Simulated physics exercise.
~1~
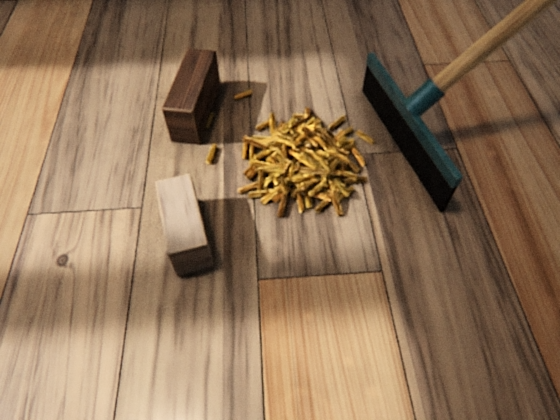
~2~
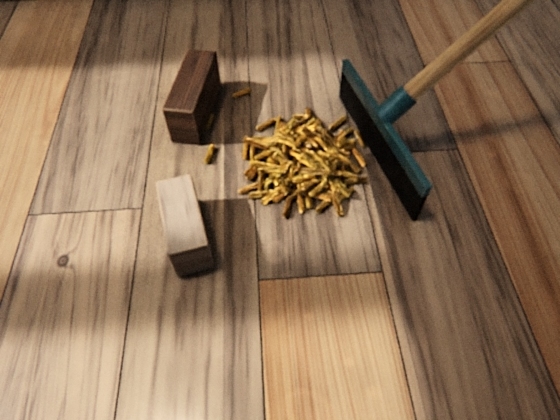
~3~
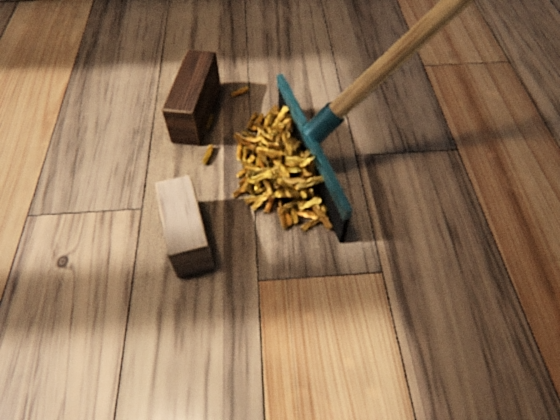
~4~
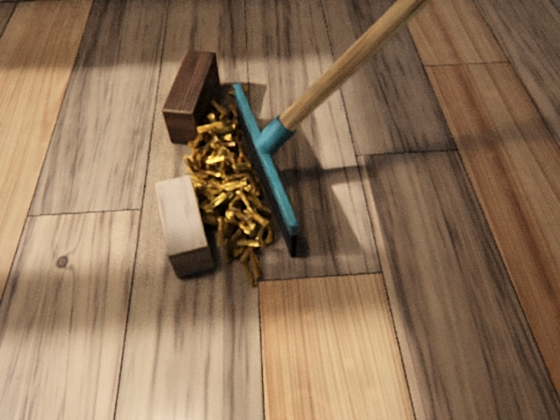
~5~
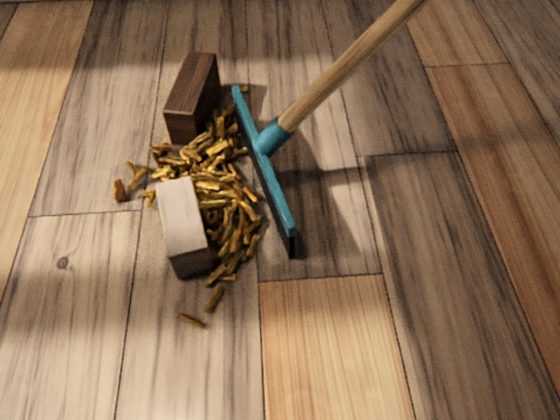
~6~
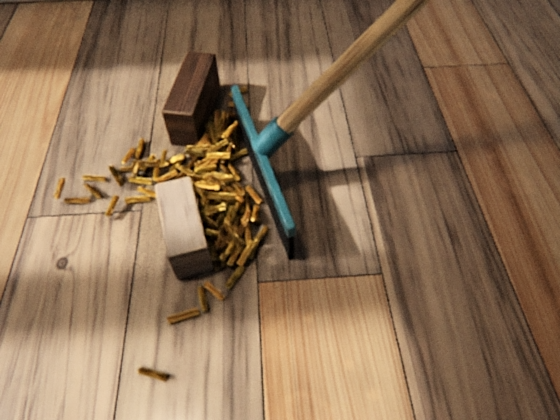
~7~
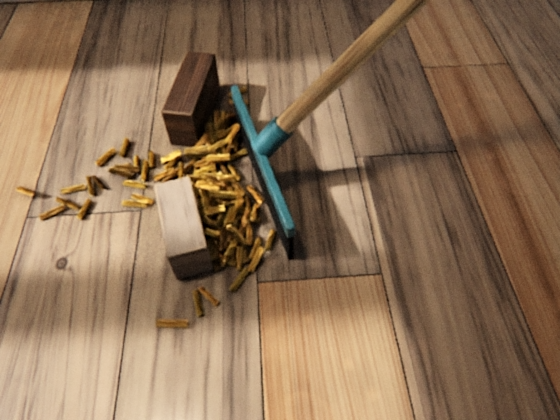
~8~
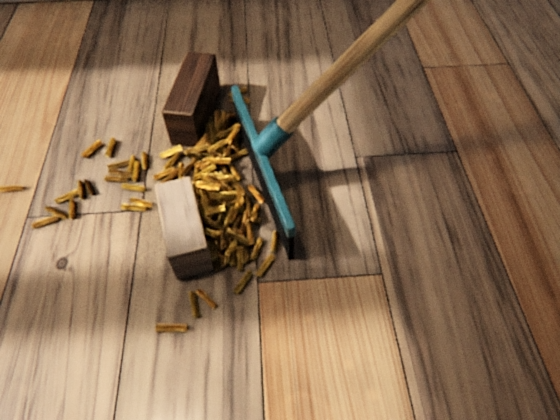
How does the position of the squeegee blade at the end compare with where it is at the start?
At the start the blade stands to the right of the pasta heap, clear of it. By the end it is well to the left of that spot and a little nearer the viewer, close to the two blocks.
